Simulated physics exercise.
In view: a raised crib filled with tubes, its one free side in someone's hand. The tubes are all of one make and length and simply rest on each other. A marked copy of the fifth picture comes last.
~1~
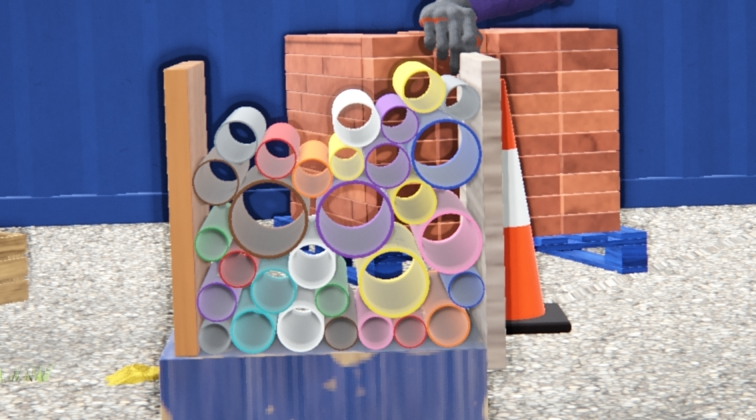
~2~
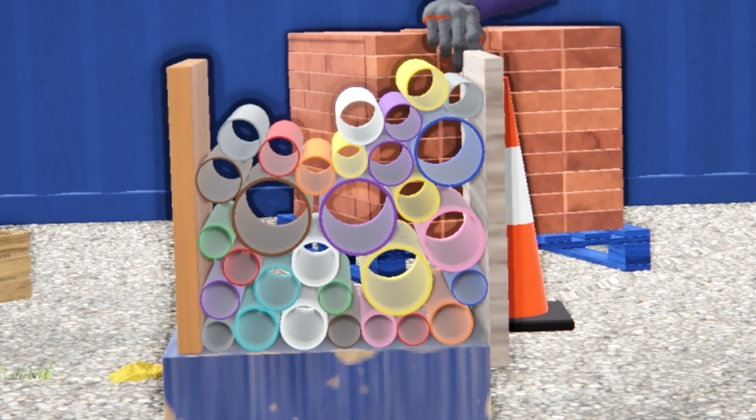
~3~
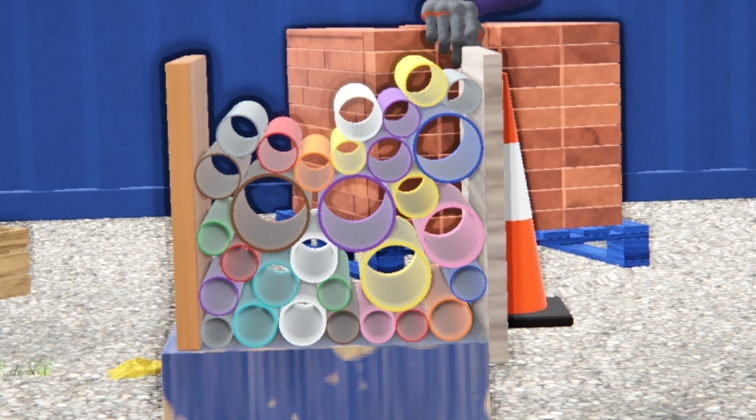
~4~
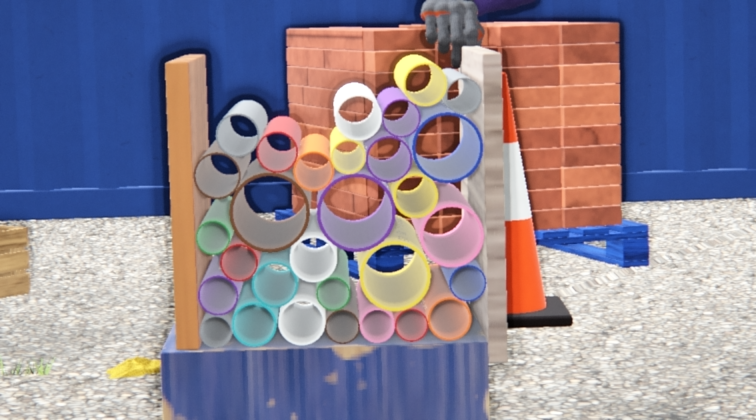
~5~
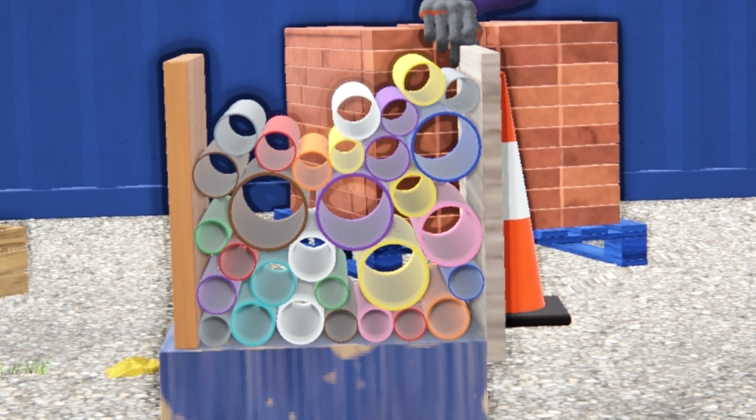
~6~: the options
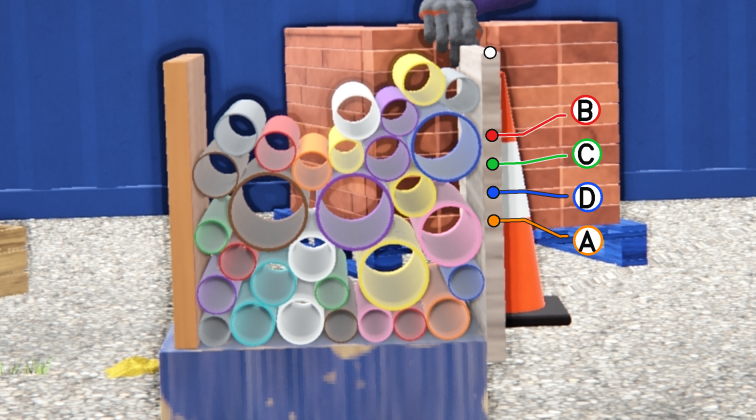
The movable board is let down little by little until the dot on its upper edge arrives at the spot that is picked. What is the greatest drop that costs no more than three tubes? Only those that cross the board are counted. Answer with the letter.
Slide it to D.
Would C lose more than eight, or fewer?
It loses fewer than eight.
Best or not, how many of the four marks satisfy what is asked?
Three of the four.
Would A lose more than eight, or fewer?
Fewer than eight.
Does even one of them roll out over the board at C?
Yes.
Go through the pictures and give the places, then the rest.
The first picture shows a red tube (410, 331); a pink tube (451, 242); a red tube (238, 269).
The second picture shows a red tube (241, 267); an orange tube (316, 175).
The third picture shows a white tube (359, 118); side board (482, 192).
The fourth picture shows a grey tube (216, 332); a red tube (412, 325).
The fifth picture shows a pink tube (450, 235); a red tube (238, 262); an orange tube (312, 170).
On the marked copy, A at (494, 221); B at (492, 135); C at (493, 164); D at (493, 193); the white dot at (490, 52).
Following D. Soon after the start, top of the board (481, 117).
Later, top of the board (483, 191).
In the end, top of the board (483, 192), one out over the board.
As for the rest, A four out over the board; B one out over the board; C one out over the board.
